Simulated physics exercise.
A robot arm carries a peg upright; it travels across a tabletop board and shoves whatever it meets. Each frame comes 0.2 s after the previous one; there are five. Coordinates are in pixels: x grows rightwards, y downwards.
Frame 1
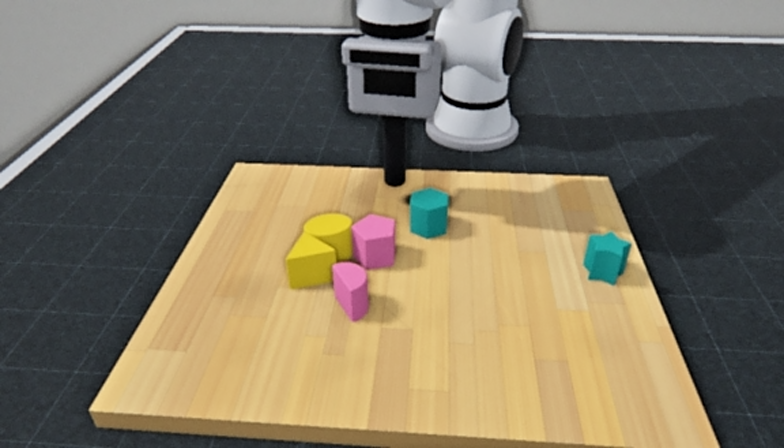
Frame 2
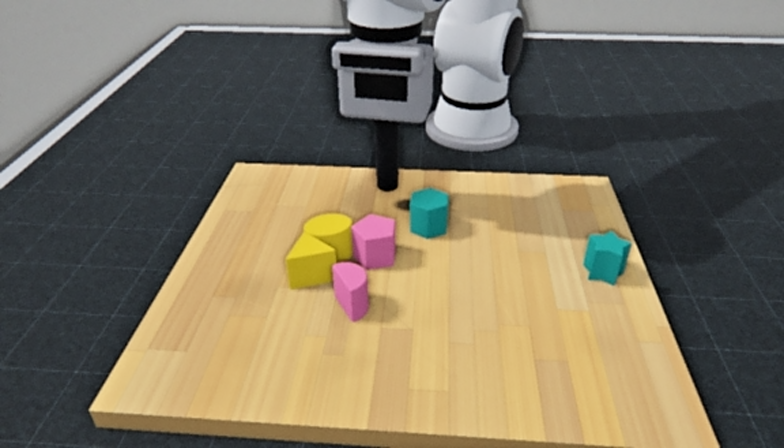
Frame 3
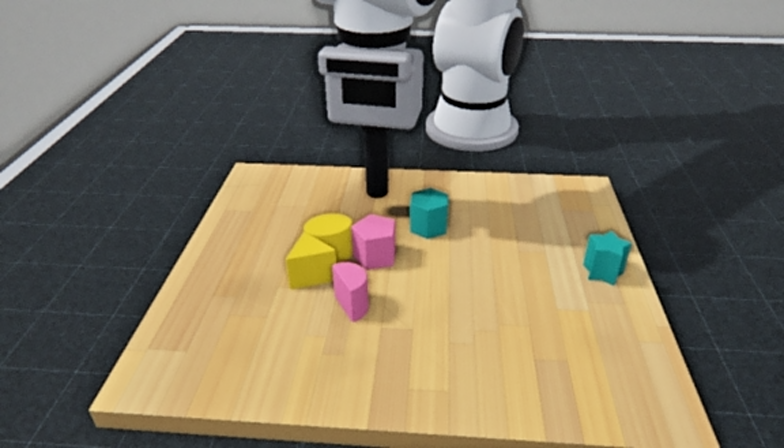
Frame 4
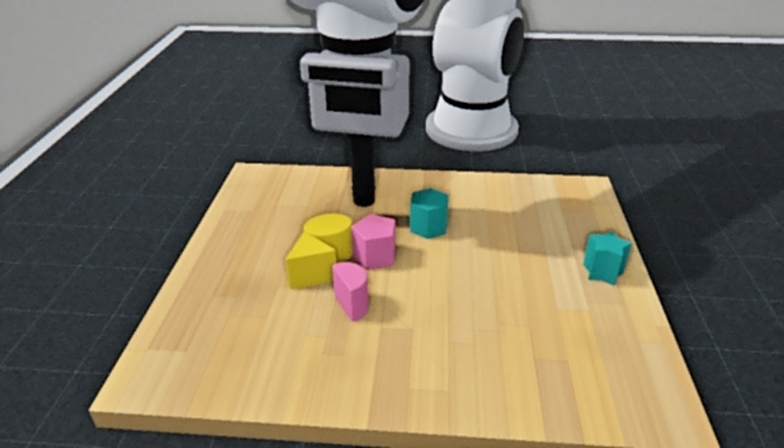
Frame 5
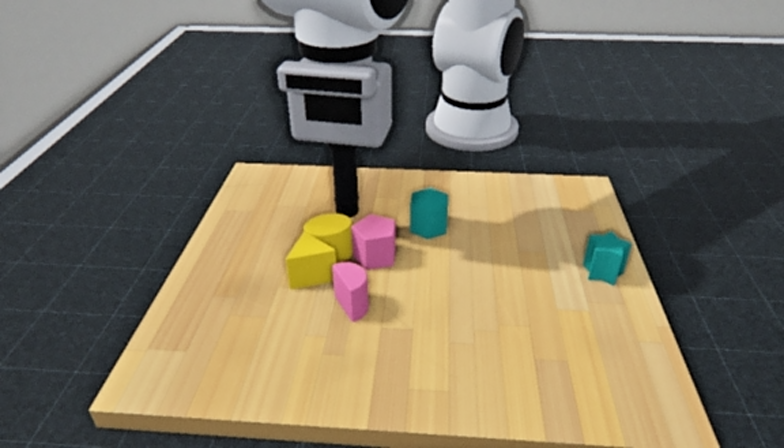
A robot arm moves its black peg left and slightly forward above the still blocks.
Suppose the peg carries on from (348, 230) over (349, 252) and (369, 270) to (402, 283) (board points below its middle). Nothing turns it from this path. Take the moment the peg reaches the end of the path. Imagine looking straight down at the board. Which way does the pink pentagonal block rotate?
It twists against the clock when seen from above.
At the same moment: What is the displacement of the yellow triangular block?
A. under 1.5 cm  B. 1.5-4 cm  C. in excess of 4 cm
I choose B.
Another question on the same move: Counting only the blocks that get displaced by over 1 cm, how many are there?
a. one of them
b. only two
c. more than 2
(c)
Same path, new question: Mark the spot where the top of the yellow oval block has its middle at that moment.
Somewhere near (319, 237).
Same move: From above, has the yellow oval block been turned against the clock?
My answer is no.
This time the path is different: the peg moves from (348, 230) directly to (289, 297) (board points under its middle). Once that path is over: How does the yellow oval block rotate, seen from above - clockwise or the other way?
Looking down, my answer is that the yellow oval block rotates clockwise.
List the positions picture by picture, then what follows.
The first frame shows peg's lower end (395, 182); yellow triangular block (308, 246); yellow oval block (328, 224); pink D-shaped block (351, 274); pink pentagonal block (375, 226).
The second frame shows peg (388, 187); blocks still.
The third frame shows peg (377, 194); blocks still.
The fourth frame shows peg (364, 202); blocks still.
The fifth frame shows peg (347, 213); yellow triangular block (308, 246); yellow oval block (328, 224); pink D-shaped block (351, 274); pink pentagonal block (375, 226).
What follows on the original path. One third of the way, peg (348, 234); yellow triangular block (297, 251), turned 20° anticlockwise; yellow oval block (319, 233), turned 40° clockwise; pink pentagonal block (377, 228), turned 10° anticlockwise.
Two thirds of the way, peg (369, 251); yellow triangular block (293, 254), turned 15° anticlockwise; yellow oval block (319, 237), turned 60° clockwise; pink pentagonal block (402, 237), turned 60° anticlockwise.
At the end, peg (402, 264); yellow triangular block (293, 254), turned 15° anticlockwise; yellow oval block (319, 237), turned 60° clockwise; pink D-shaped block still; pink pentagonal block (428, 238), turned 90° anticlockwise.
